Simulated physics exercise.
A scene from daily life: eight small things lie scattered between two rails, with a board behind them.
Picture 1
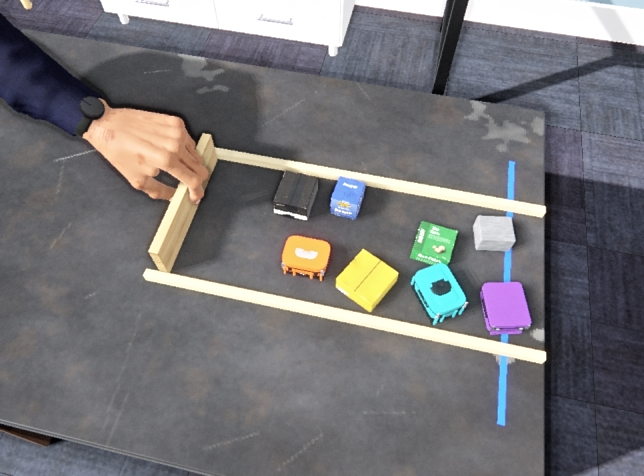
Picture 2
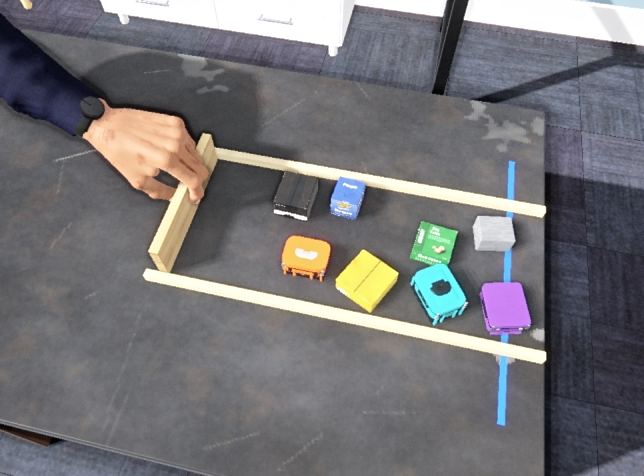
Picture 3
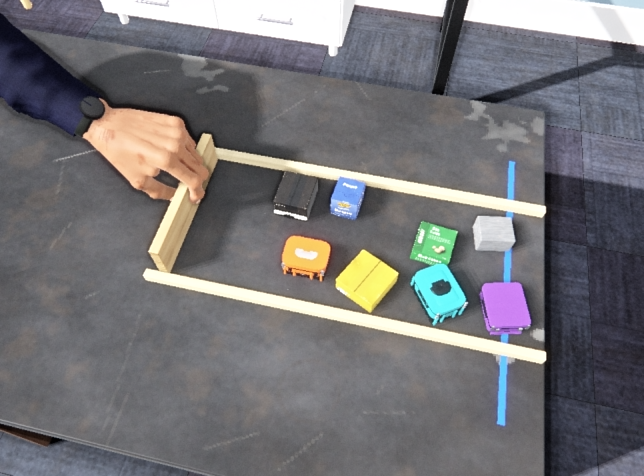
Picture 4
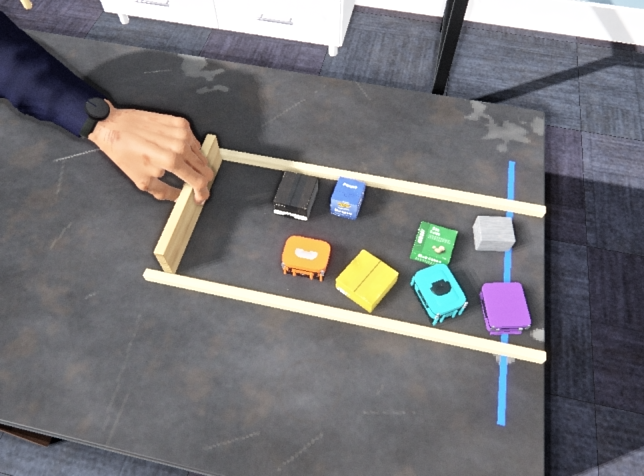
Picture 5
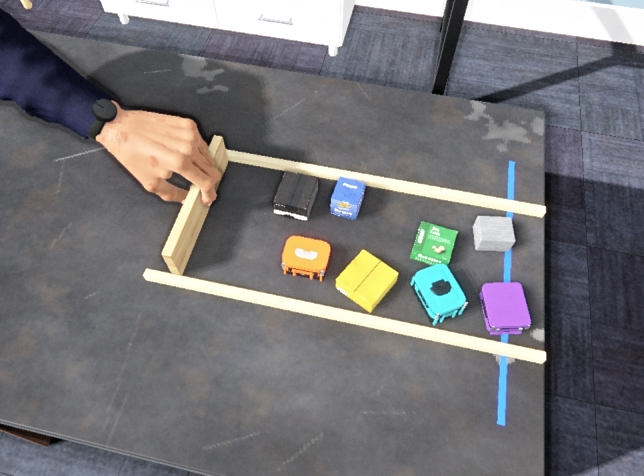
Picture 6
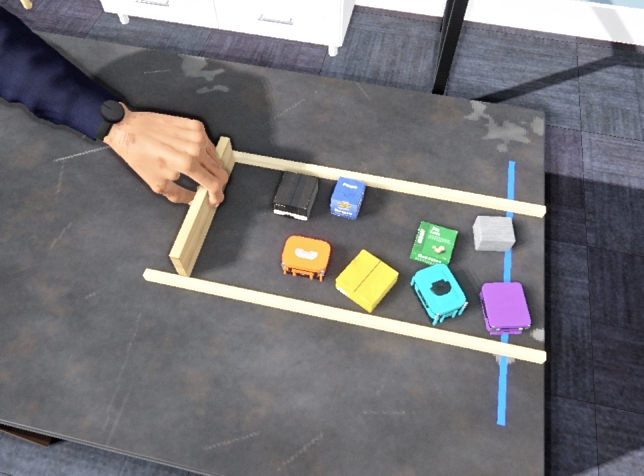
A hand held a wooden board still between two rails on a dark table, then slid it slightly right toward eight scattered small boxes and cases, which all stayed where they were.
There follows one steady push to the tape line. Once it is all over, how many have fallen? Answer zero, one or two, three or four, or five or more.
When it is over, five or more have fallen.
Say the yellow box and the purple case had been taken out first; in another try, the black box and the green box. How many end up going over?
The first count is 4 and the second is 4.
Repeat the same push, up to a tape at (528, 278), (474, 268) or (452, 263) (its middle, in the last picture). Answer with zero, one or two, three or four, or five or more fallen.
Results per position - at least five / three or four / either one or two.
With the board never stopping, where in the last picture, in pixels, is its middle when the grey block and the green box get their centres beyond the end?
When the grey block crosses, the middle is near (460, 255); when the green box crosses, near (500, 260).
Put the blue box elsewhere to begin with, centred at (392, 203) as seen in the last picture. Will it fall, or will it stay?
Observed: The blue box is not kept up.
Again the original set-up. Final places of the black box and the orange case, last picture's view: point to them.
The black box stops around (530, 234); the orange case around (532, 304).
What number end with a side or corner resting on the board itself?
Counting them up gives 2.
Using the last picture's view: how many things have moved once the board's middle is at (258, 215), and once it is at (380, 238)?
That gives 0 for the first and 7 for the second.
Soon after, none off yet; purple case at rest near (503, 308); grey block at rest near (494, 234); turquoise case at rest near (438, 294).
In the end, the number that fall off is five or more; gone, blue box, yellow box, green box, turquoise case, grey block and purple case.
